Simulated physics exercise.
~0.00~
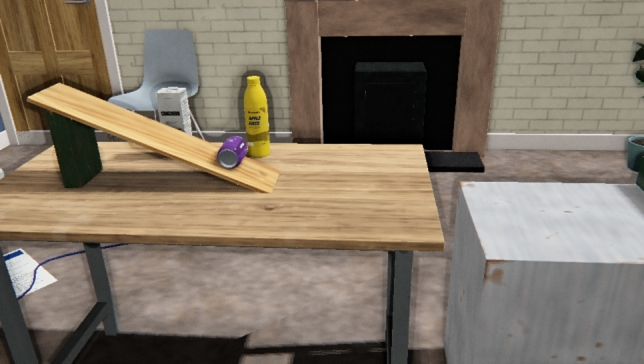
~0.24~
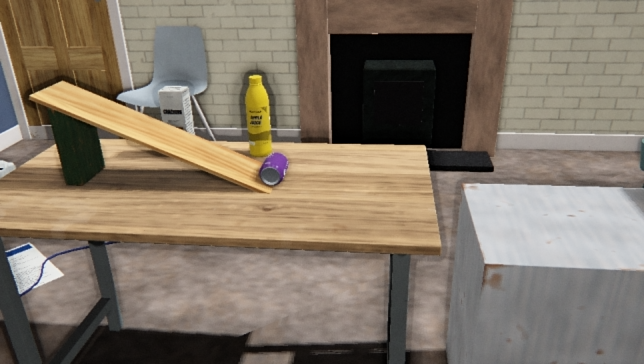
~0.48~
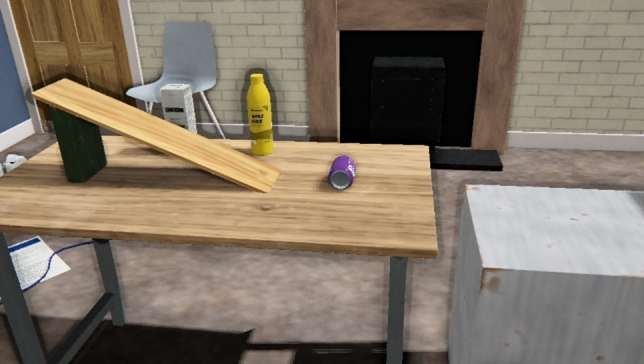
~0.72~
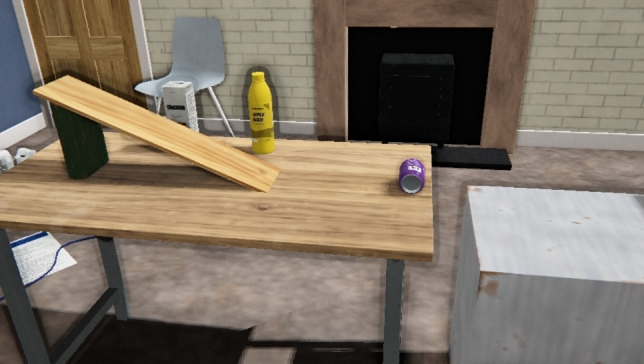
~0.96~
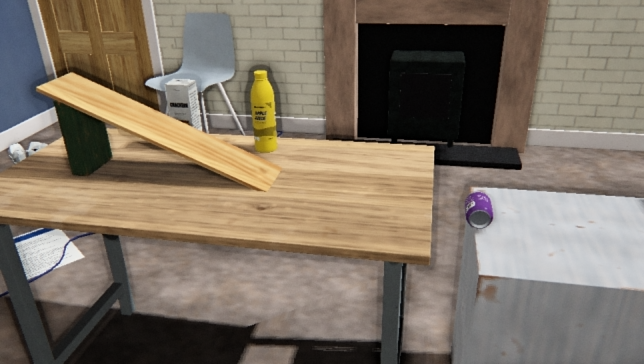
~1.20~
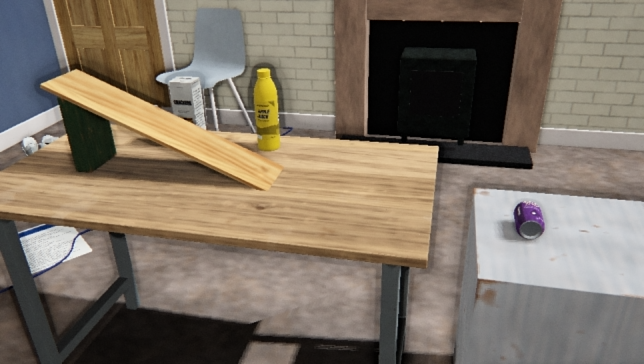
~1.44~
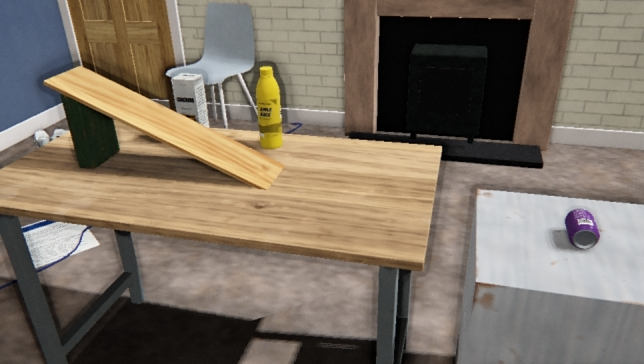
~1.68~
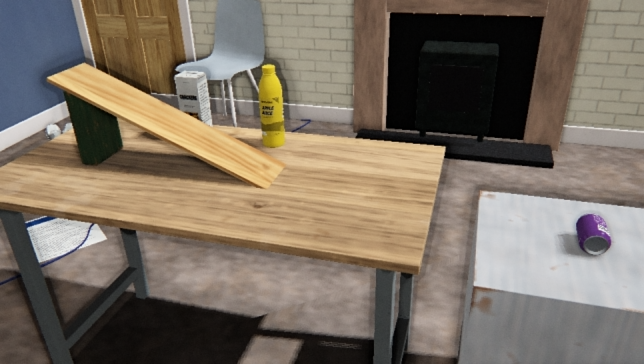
In a room with a fireplace, a purple can rolls off a ramp, crosses the table and drops onto a lower cabinet top.
